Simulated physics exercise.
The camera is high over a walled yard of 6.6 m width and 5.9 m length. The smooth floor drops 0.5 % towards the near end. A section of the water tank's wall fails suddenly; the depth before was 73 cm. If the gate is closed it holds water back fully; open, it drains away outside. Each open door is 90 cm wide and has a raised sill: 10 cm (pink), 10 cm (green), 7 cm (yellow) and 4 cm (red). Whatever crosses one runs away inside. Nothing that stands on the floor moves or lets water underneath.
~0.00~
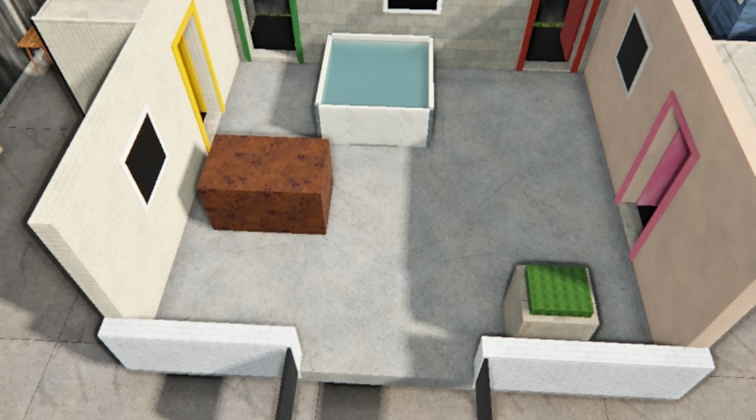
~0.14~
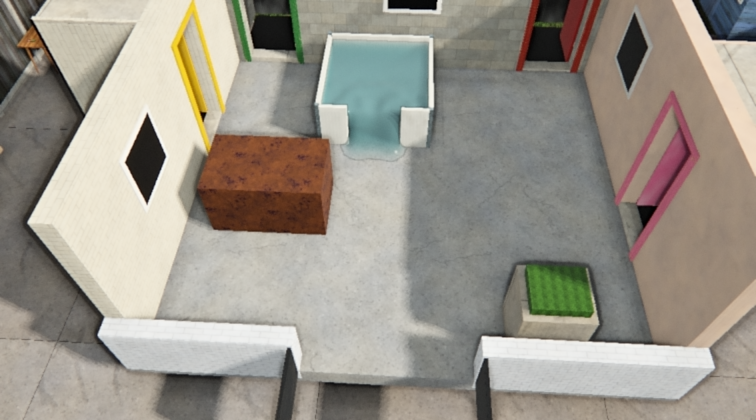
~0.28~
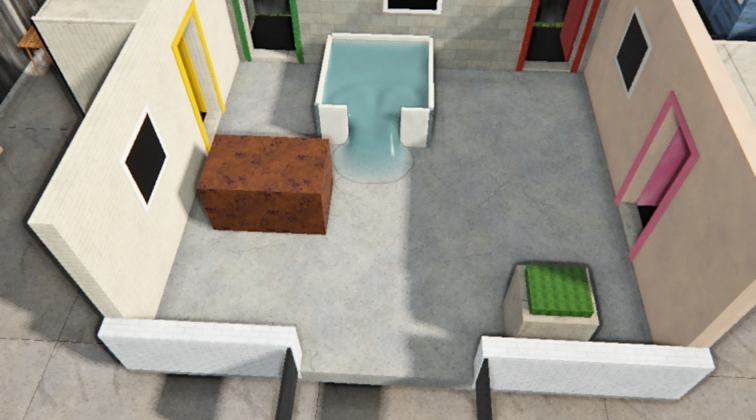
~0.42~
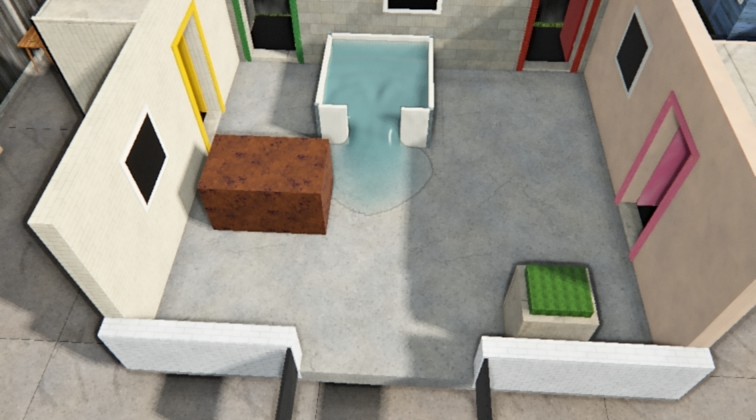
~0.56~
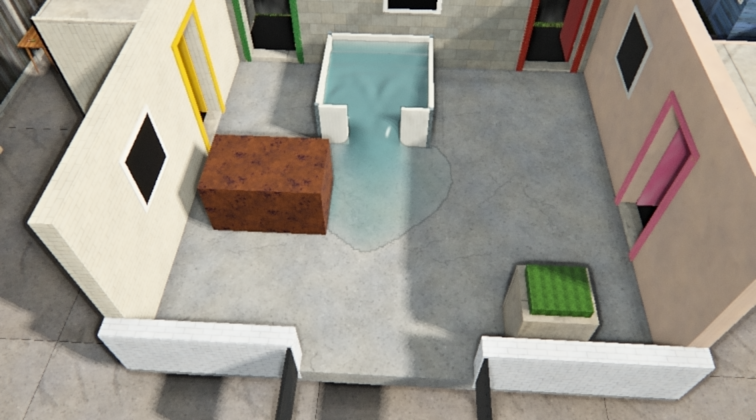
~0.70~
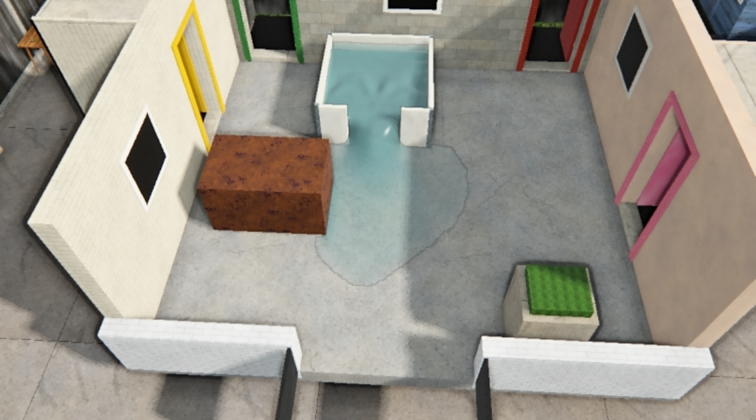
Water poured through a gap that opened in the front wall of a white tank and spread across the grey floor, passing the reddish-brown block on the left as the puddle widened toward the near end.
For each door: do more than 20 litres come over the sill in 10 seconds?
Door by door: At the pink door it stays under the limit; at the green door it stays under the limit; at the yellow door it does not reach the limit; at the red door it stays under the limit.
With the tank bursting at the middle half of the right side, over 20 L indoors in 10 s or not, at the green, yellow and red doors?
Then: Green below, yellow below, red past it.
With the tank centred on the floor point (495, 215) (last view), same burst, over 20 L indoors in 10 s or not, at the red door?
Then: Red above.
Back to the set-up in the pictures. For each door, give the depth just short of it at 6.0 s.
Depths in cm: Pink 5, green 4, yellow 4, red 0.
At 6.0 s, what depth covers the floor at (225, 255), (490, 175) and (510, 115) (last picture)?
In that order: 3, 0 and 0 cm.
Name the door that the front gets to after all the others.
The red one.
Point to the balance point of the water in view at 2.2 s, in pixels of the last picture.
At about (379, 151).
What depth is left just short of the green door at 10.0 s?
Some 3.5 cm.
After 1.4 s water covers 35 % of the floor and is deepest (36 cm) near (372, 152); pink door not reached, green door not reached, yellow door not reached, red door not reached.
After 2.2 s water covers 45 % of the floor and is deepest (26 cm) near (372, 152); pink door not reached, green door not reached, yellow door 9 cm at the sill, 1 L in, red door not reached.
After 3.5 s water covers 50 % of the floor and is deepest (21 cm) near (372, 152); pink door 3 cm at the sill, 0 L in, green door 4 cm at the sill, 0 L in, yellow door 6 cm at the sill, 6 L in, red door not reached.
After 6.0 s water covers 70 % of the floor and is deepest (13 cm) near (372, 152); pink door 5 cm at the sill, 0 L in, green door 4 cm at the sill, 0 L in, yellow door 4 cm at the sill, 6 L in, red door not reached.
After 10.0 s water covers 90 % of the floor and is deepest (7 cm) near (372, 152); pink door 4 cm at the sill, 0 L in, green door 3 cm at the sill, 0 L in, yellow door 3 cm at the sill, 6 L in, red door 3 cm at the sill, 0 L in.
